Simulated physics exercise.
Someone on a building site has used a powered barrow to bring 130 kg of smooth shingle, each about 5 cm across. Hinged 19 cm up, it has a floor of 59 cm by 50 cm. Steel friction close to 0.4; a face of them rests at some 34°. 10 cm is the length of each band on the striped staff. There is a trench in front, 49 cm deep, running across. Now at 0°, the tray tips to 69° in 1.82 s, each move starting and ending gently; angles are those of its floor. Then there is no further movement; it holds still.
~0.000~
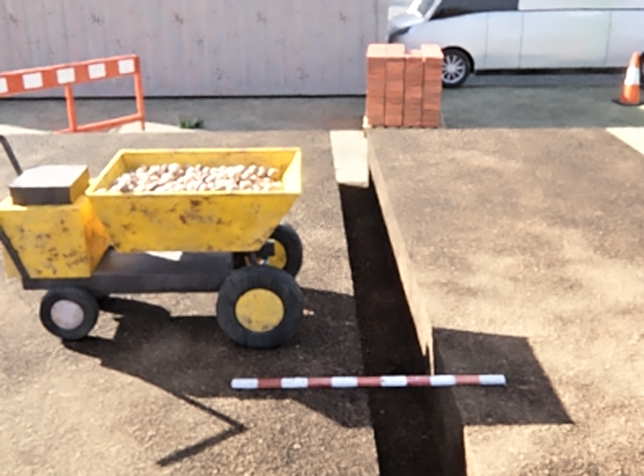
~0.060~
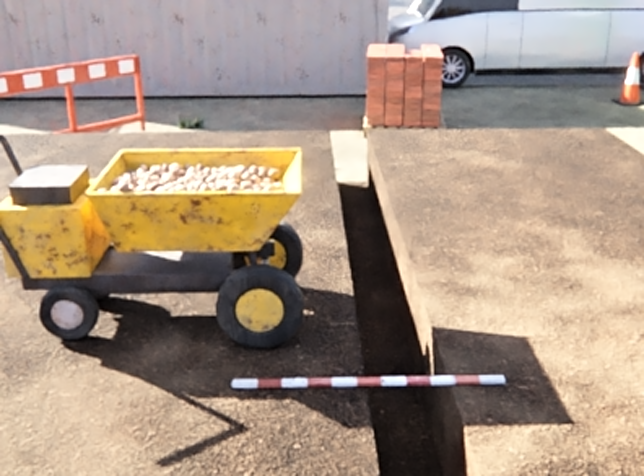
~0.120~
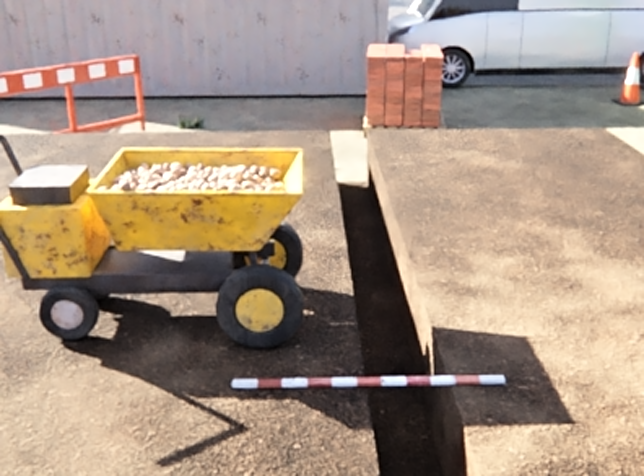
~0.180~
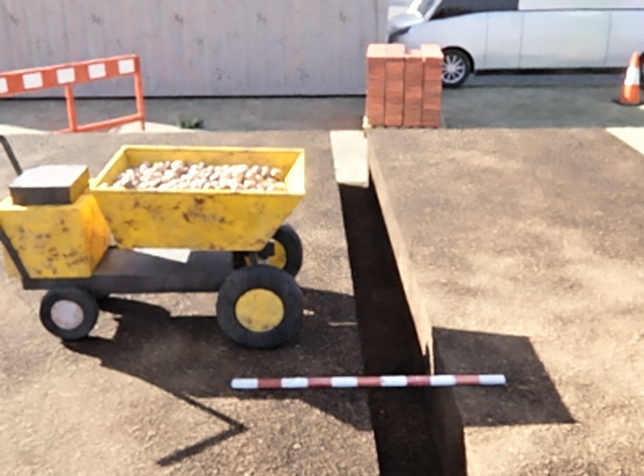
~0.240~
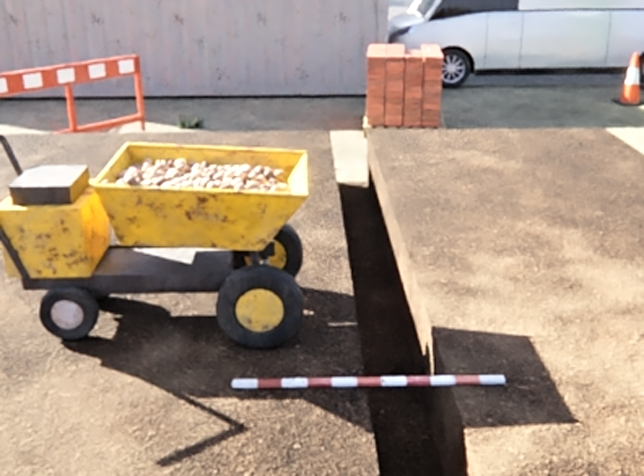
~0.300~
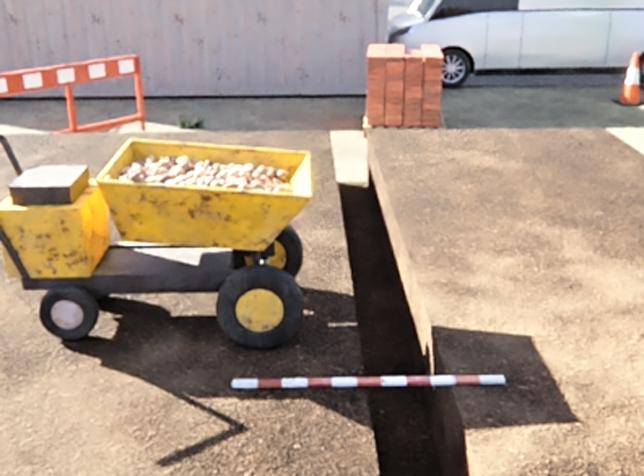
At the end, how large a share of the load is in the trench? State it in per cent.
A share of about 70 per cent.
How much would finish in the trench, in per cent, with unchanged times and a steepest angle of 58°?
About 50%.
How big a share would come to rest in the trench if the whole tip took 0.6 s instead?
I'd put it at roughly 45 per cent.
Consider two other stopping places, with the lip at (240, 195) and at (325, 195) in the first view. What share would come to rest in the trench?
Roughly 95 per cent, then 45 per cent.
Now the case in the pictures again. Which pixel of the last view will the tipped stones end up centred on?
Middle at around (407, 382), I'd say.
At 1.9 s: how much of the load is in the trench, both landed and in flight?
About 35%.
After 1.4 s the floor is at 58°; 98 % in the tray, 2 % in the trench; the foremost stones are at (404, 276).
After 1.9 s the floor is at 69°; 43 % in the tray, 33 % in the trench, 24 % past the trench; the foremost stones are at (523, 292).
After 2.3 s the floor is at 69°; 22 % in the tray, 48 % in the trench, 31 % past the trench; the foremost stones are at (581, 282).
After 4.2 s the floor is at 69°; 0 % in the tray, 70 % in the trench, 30 % past the trench; the foremost stones are at (606, 277).
